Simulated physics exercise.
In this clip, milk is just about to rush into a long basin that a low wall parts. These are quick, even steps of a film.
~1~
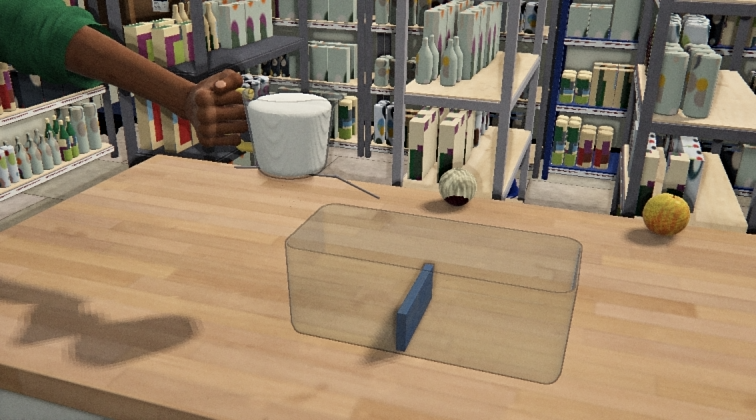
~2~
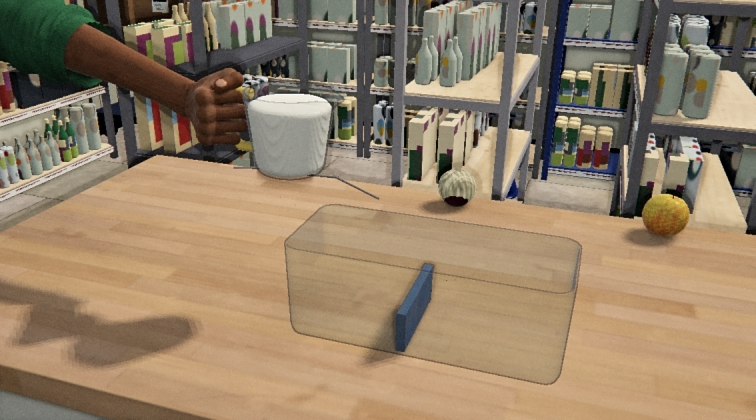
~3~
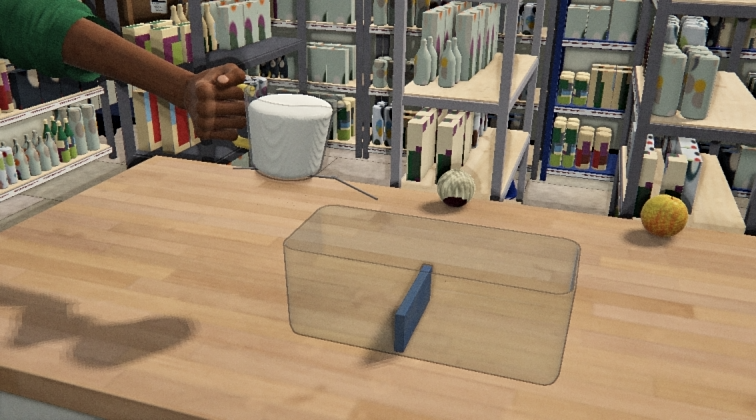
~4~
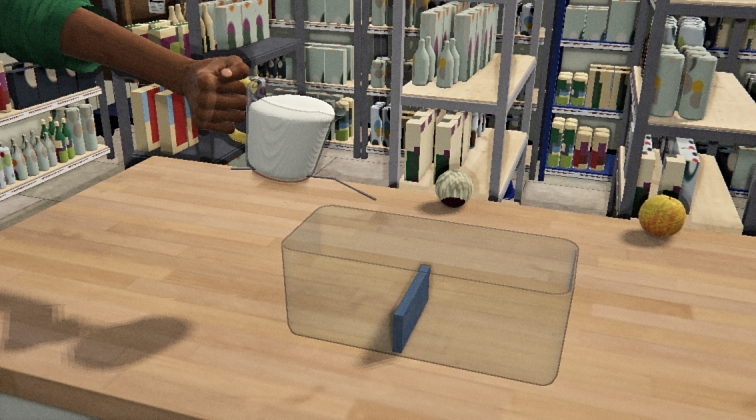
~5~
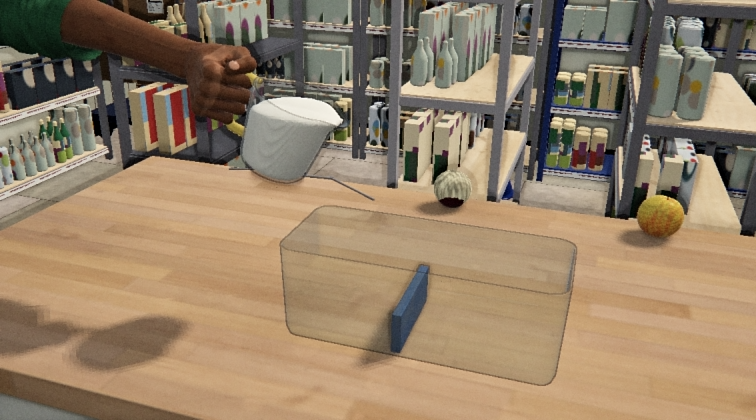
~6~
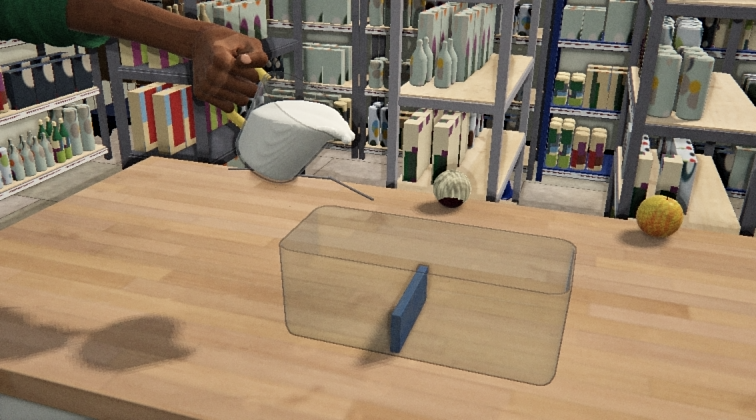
A white jug of milk, gripped by a hand in a green sleeve, tilted slowly and then more steeply to the right above a wooden counter, where a clear basin with a low blue wall stayed still.
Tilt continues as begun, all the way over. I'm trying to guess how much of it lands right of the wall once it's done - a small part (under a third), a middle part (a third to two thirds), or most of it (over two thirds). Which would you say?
I'd say a small part, under a third.
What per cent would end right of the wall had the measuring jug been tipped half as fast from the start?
It comes to some 5 in a hundred.
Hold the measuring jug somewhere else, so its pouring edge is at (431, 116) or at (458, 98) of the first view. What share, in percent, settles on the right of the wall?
Estimate, first then second: 95 per cent and 95 per cent.
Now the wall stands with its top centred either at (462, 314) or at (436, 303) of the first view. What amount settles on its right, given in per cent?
About 20 % for the first and about 10 % for the second.
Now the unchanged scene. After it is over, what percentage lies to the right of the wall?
Share approx. 5 %.
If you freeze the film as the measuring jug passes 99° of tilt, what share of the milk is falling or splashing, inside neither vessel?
25 %.
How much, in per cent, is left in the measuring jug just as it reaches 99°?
Around 35 in a hundred has not poured out yet.
A moment on, the measuring jug is tipped on its side and 37 per cent is still to pour, 37 is left of the wall and 0 right of it.
Next, the measuring jug is tipped right over and 3 per cent is still to pour, 91 is left of the wall and 1 right of it.
Then the measuring jug is tipped right over and 0 per cent is still to pour, 94 is left of the wall and 5 right of it.
Later the measuring jug is tipped right over and 0 per cent is still to pour, 94 is left of the wall and 5 right of it.
In the end 94 per cent lies left of the wall, 5 right of it and 2 outside.
